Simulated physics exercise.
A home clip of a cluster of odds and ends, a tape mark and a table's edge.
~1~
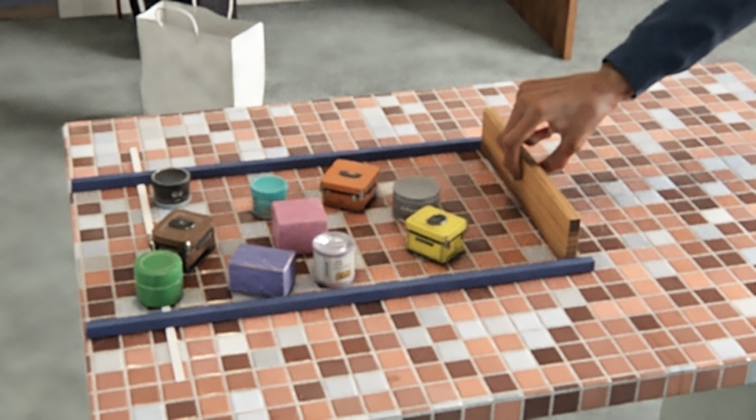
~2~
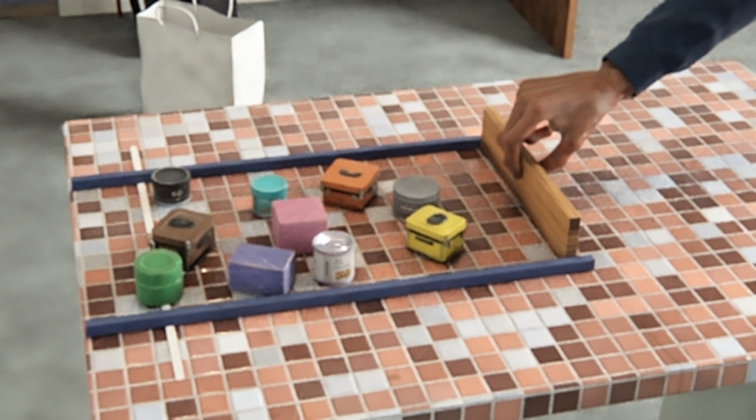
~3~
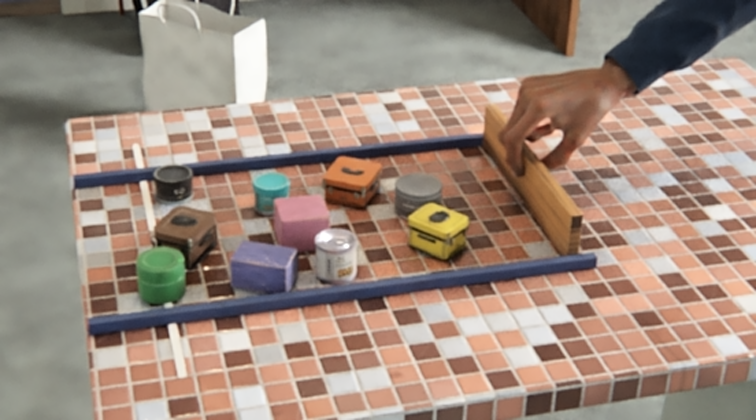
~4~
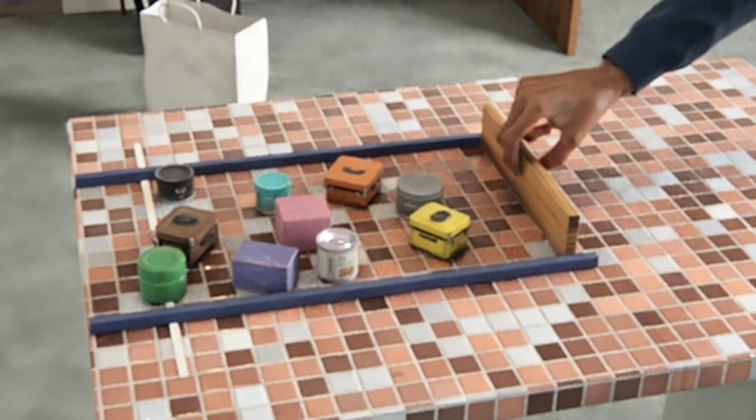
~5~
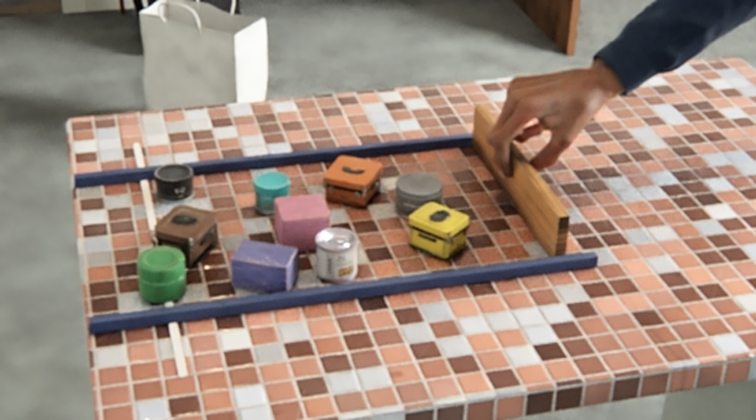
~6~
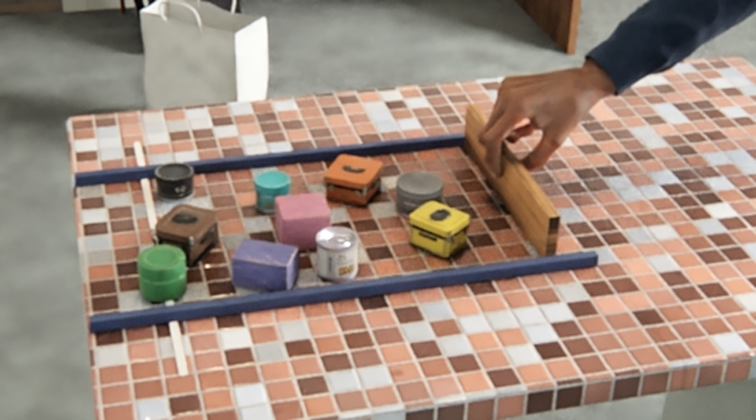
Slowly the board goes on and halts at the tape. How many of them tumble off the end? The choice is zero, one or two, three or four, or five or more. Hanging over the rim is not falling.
The number that fall off is one or two.
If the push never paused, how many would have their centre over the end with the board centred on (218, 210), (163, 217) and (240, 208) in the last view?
Past the end: 0, 2 and 0.
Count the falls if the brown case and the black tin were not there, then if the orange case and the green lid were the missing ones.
The counts: 1 and 1.
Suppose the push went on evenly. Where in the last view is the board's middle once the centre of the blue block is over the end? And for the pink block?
About (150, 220), and (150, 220) for the other.
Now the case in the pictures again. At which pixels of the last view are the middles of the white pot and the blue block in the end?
Near (146, 283) and (93, 286).
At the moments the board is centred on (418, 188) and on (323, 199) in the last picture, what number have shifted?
2 and 6.
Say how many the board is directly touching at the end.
That makes 4.
Soon after, none off yet; green lid at rest near (162, 273); brown case at rest near (186, 234); black tin at rest near (175, 182).
Then, none off yet; green lid at rest near (162, 273); brown case moving near (179, 235); black tin at rest near (175, 182).
Further on, none off yet; green lid moved about its own width near (97, 282); brown case moved well along near (98, 253); black tin moved about its own width near (131, 187).
At rest, the number that fall off is one or two; fallen, brown case and green lid.
